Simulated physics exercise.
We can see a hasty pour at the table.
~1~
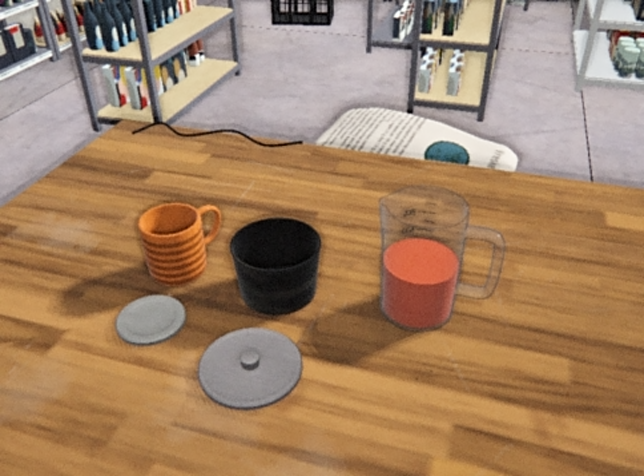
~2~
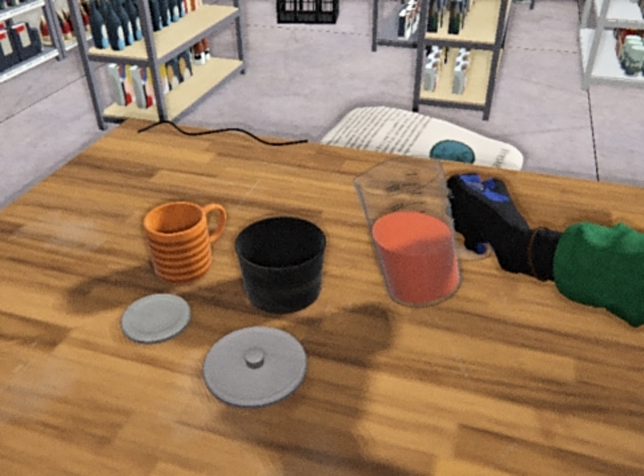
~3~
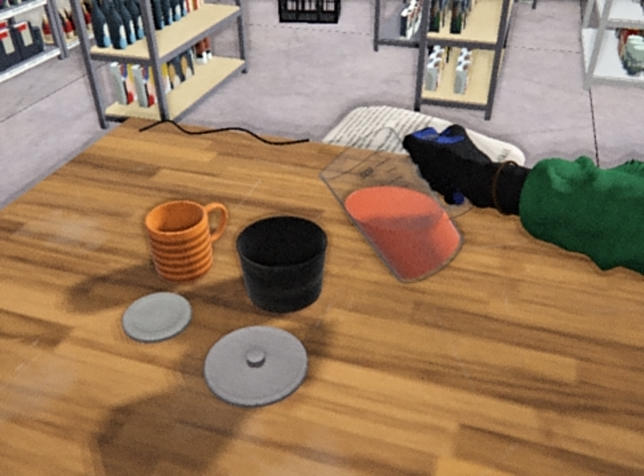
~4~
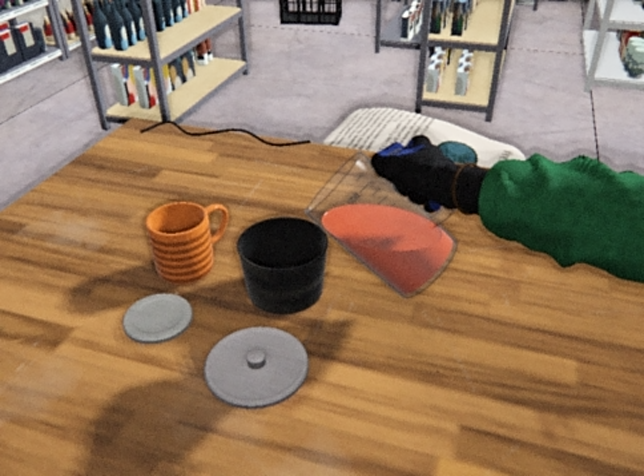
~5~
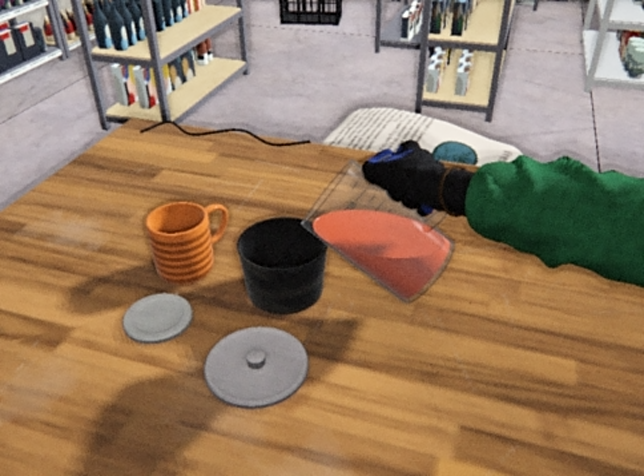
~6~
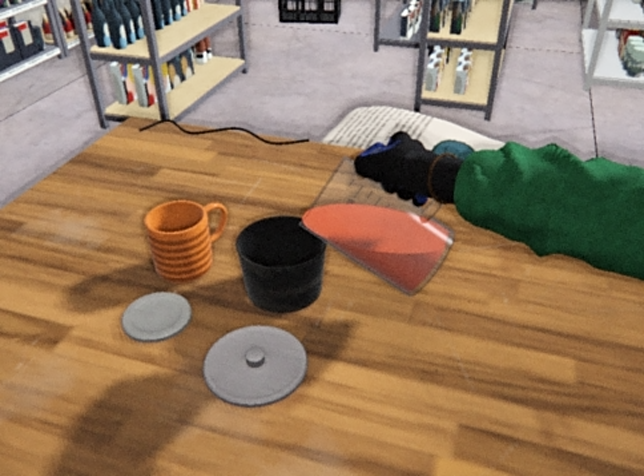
A gloved hand in a green sleeve lifted a clear jug of red liquid from the wooden table, then tilted it steadily leftward beside an open black tub and an orange mug.
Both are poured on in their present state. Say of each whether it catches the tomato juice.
In order: The mug will contain it, the tub will contain it.
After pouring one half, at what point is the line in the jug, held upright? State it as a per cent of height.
Level: Approx. 25 %.
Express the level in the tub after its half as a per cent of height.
Fill level: About 35 percent.
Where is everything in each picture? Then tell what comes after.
All stand on the top; jug (422, 258) about half full; tub (277, 268) open; mug (175, 247) open, in the first frame.
The hand lifts the jug; jug about half full, surface at (412, 234); tub (282, 267) open, in the second frame.
Tilting; jug (392, 204) tipped 35° with all of its load; mug (181, 245) open, in the third frame.
No stream yet; jug (380, 224) tipped 50° with all of its load; tub (284, 267) open, in the fourth frame.
Still nothing leaves it; jug (376, 231) tipped 55° with all of its load; mug (182, 246) open, in the fifth frame.
On the point of pouring; jug (374, 225) tipped 60° with all of its load; tub (283, 266) open; mug (181, 244) open, in the sixth frame.
Soon after, the tomato juice goes into the tub.
Later, the tomato juice goes into the mug.
In the end, the tub has its share inside; the mug has its share inside.
